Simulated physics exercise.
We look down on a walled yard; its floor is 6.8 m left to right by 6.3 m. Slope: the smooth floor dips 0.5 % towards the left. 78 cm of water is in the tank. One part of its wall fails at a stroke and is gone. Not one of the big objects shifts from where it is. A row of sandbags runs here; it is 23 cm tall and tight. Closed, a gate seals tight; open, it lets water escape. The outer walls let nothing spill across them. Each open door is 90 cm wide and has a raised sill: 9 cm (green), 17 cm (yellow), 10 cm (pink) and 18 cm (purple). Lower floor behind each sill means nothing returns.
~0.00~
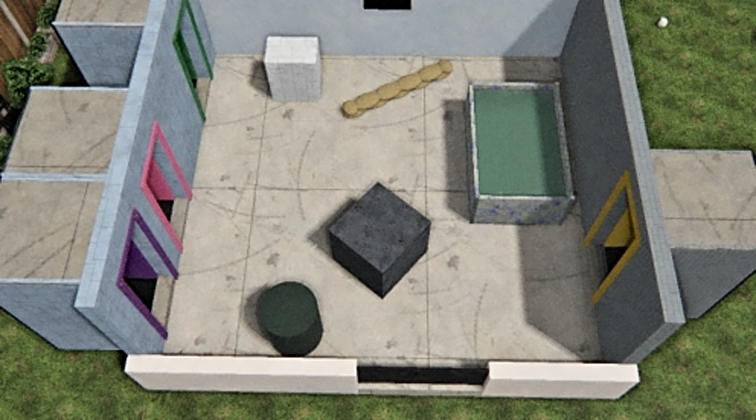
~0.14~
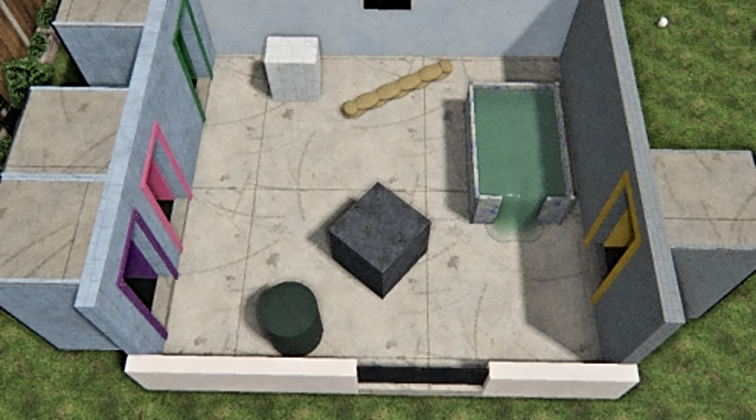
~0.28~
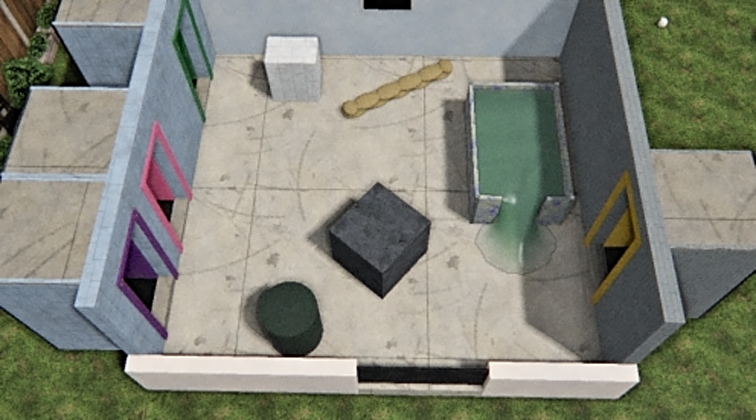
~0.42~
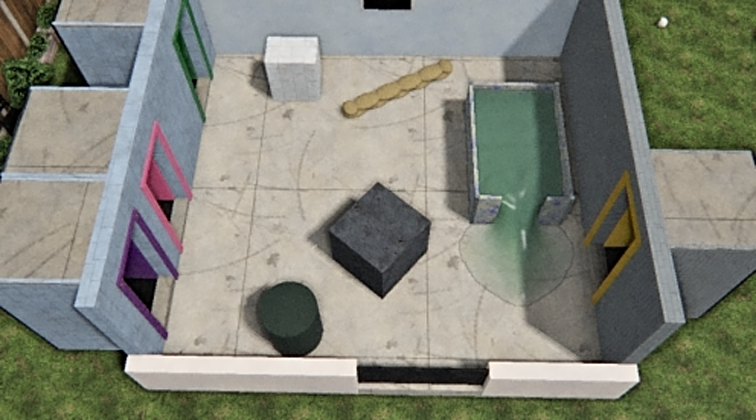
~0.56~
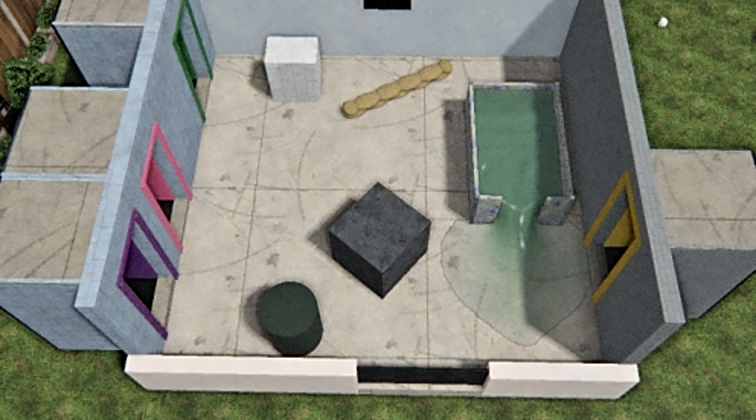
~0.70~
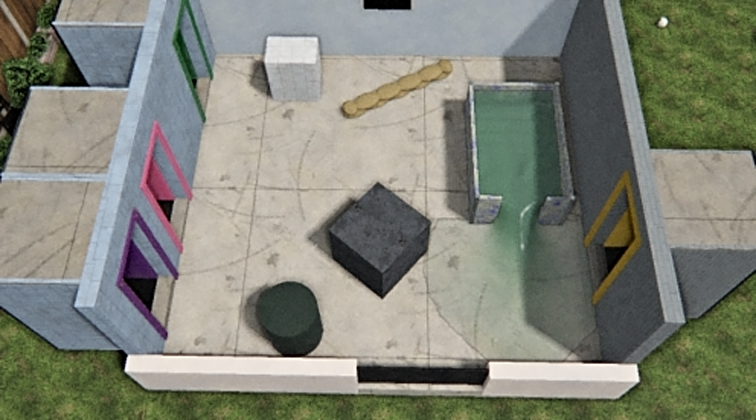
We see a walled yard holding a dark block, a dark green cylinder, a white block and a tan row of sandbags, as the near side of a water tank opens and greenish water pours out, spreading across the floor.
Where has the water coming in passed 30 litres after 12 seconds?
At the end, green door: Fails to top it. Yellow door: Fails to top it. Pink door: Fails to top it. Purple door: Fails to top it.
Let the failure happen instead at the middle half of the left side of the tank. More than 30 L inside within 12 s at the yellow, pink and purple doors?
Yellow short, pink beyond, purple short.
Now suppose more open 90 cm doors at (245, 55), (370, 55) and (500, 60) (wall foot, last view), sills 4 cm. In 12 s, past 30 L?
Note, doorways in listed order: Goes beyond, stays short, stays short.
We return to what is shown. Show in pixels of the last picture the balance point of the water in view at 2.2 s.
Around (505, 230) in the last picture.
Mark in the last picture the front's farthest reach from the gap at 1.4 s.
That's around (372, 373) in the last picture.
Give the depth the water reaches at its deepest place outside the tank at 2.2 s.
Max depth: About 35 centimetres.
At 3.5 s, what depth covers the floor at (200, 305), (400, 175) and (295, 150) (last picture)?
Reading - approx. 2 / 0 / 0 cm.
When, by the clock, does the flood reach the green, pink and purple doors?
Green: 5.5 s; pink: 4.0 s; purple: 3.2 s.
After 1.4 s water covers 20 % of the floor and is deepest (44 cm) near (596, 377); green door not reached, yellow door 13 cm at the sill, 0 L in, pink door not reached, purple door not reached.
After 2.2 s water covers 25 % of the floor and is deepest (35 cm) near (549, 376); green door not reached, yellow door 10 cm at the sill, 1 L in, pink door not reached, purple door not reached.
After 3.5 s water covers 35 % of the floor and is deepest (30 cm) near (327, 338); green door not reached, yellow door 14 cm at the sill, 2 L in, pink door not reached, purple door 10 cm at the sill, 0 L in.
After 7.0 s water covers 70 % of the floor and is deepest (18 cm) near (337, 361); green door 5 cm at the sill, 0 L in, yellow door 6 cm at the sill, 2 L in, pink door 13 cm at the sill, 5 L in, purple door 8 cm at the sill, 0 L in.
After 12.0 s water covers 95 % of the floor and is deepest (12 cm) near (200, 145); green door 10 cm at the sill, 8 L in, yellow door 6 cm at the sill, 2 L in, pink door 7 cm at the sill, 9 L in, purple door 5 cm at the sill, 0 L in.
